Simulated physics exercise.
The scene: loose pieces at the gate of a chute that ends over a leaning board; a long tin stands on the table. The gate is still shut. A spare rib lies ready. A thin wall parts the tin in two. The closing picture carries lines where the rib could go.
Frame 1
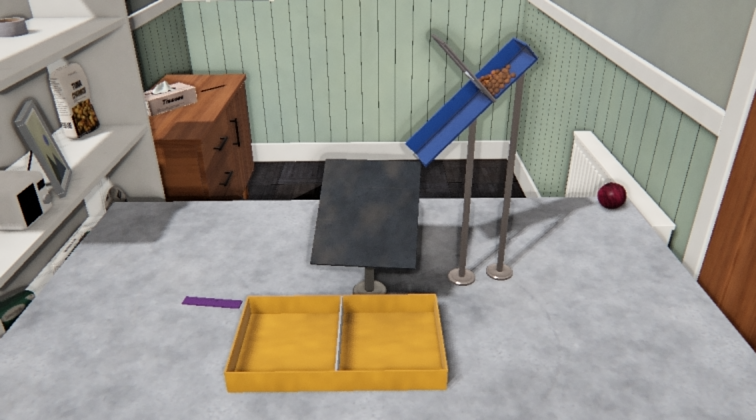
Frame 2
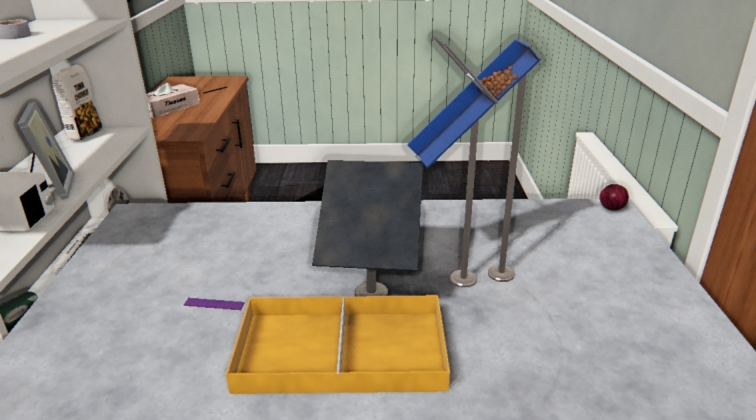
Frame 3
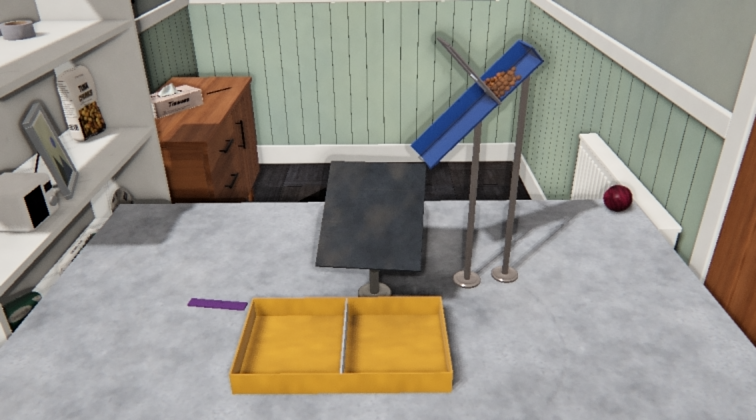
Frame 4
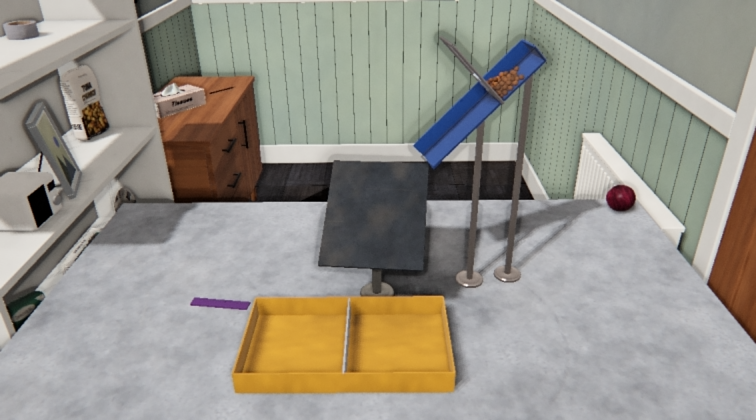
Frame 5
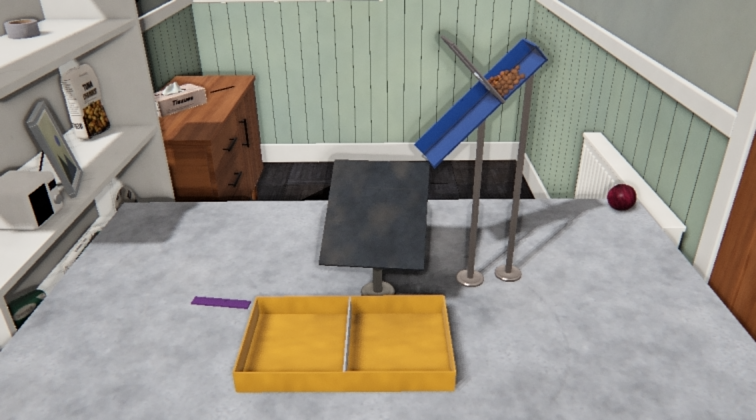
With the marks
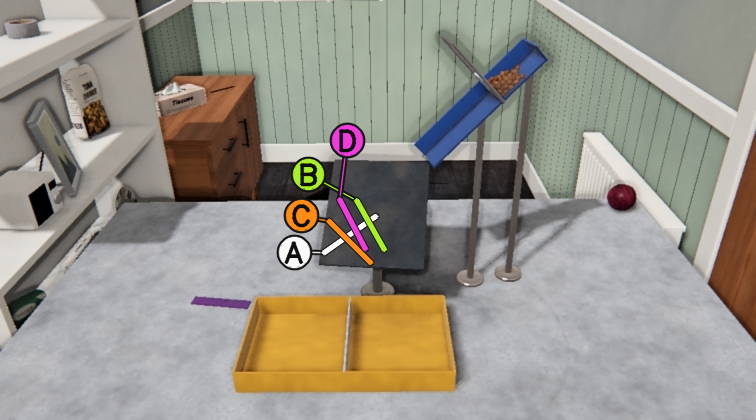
Grey tabletop in a green-panelled room, brown pieces resting in a raised blue chute above a dark board and yellow divided tray, view shifting slightly.
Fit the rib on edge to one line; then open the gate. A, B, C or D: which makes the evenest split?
Line A.
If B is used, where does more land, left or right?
The right half.
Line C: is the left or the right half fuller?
More lands on the right.
On the marked copy, line A from (375, 216) to (324, 252); line B from (356, 200) to (384, 249); line C from (328, 221) to (370, 262); line D from (339, 199) to (365, 248).
For line A, of what is caught, close to two thirds in the left half, close to a third in the right.
For line B, of what is caught, a small share in the left half, all but a few in the right.
For line C, of what is caught, a small share in the left half, all but a few in the right.
For line D, of what is caught, a small share in the left half, all but a few in the right.
